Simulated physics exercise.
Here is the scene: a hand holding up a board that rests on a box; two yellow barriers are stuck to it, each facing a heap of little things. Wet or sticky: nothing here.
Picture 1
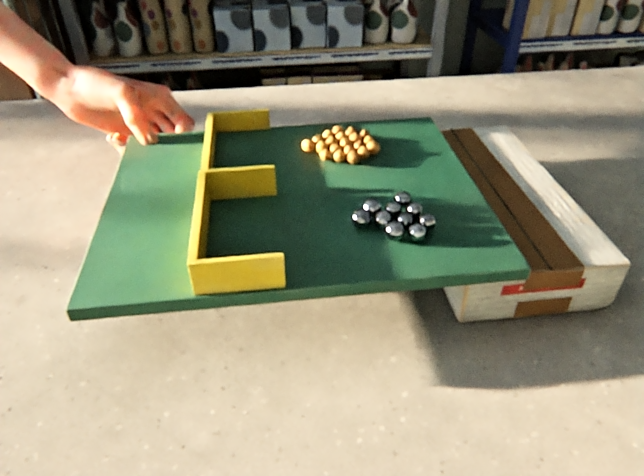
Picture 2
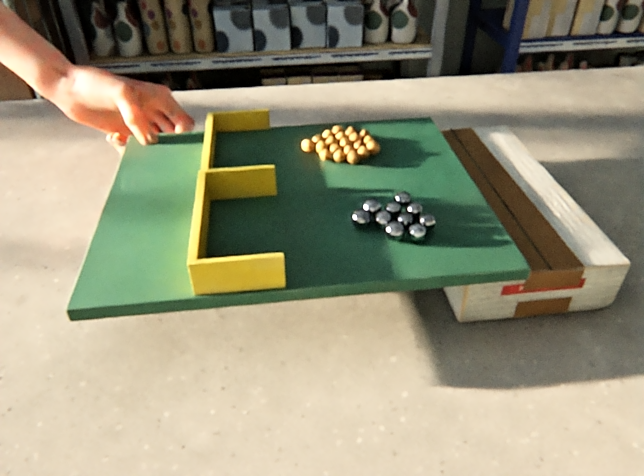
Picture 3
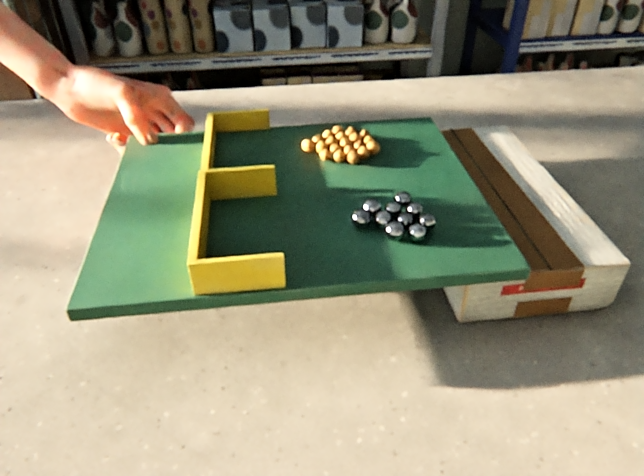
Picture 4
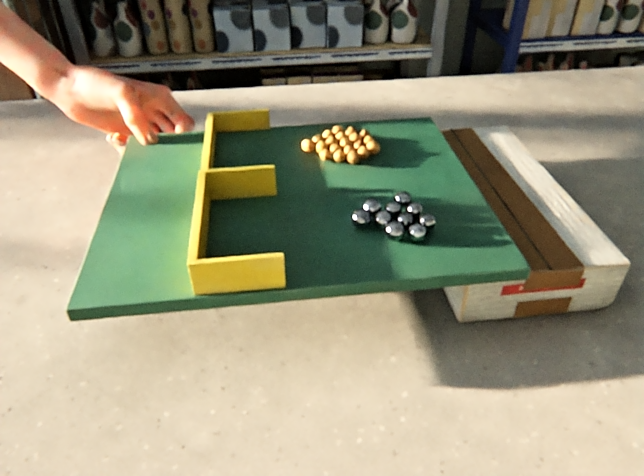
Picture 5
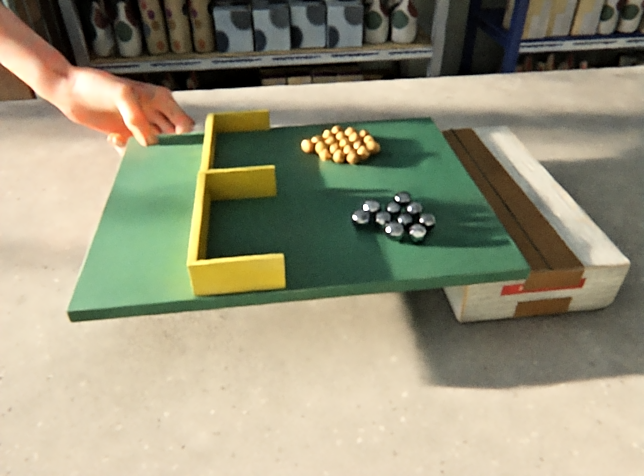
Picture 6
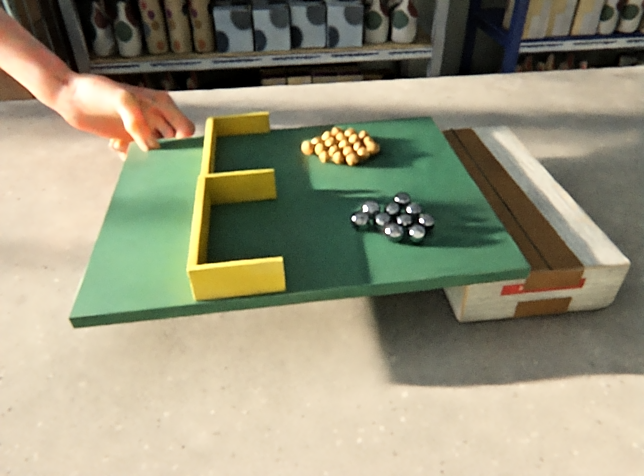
On a grey counter in front of stocked shelves, a hand holds the left end of a green board resting on a box, with yellow barriers facing gold and dark metallic balls; the held end dips very slightly, the balls staying still.
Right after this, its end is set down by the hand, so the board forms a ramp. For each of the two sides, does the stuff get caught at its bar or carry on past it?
The front handful gets caught at its bar; the back handful gets caught at its bar.
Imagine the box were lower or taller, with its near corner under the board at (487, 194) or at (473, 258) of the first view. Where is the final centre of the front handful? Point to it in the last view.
It comes to rest centred at (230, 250) the first time and at (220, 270) the second time.
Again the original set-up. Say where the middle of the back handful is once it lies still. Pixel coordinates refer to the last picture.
The middle comes to rest near (234, 181).
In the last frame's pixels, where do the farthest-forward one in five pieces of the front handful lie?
Near (220, 283) in the last view.
Then, 0.26 s on from there, board sloping at 7°; front handful on its way down; back handful where it was.
Then, 0.54 s on from there, board resting at 10°; front handful on its way down; back handful on its way down.
Then, 0.87 s on from there, board resting at 10°; front handful has reached its bar; back handful has reached its bar.
In the end, board resting at 10°; front handful gathered behind its bar; back handful gathered behind its bar.
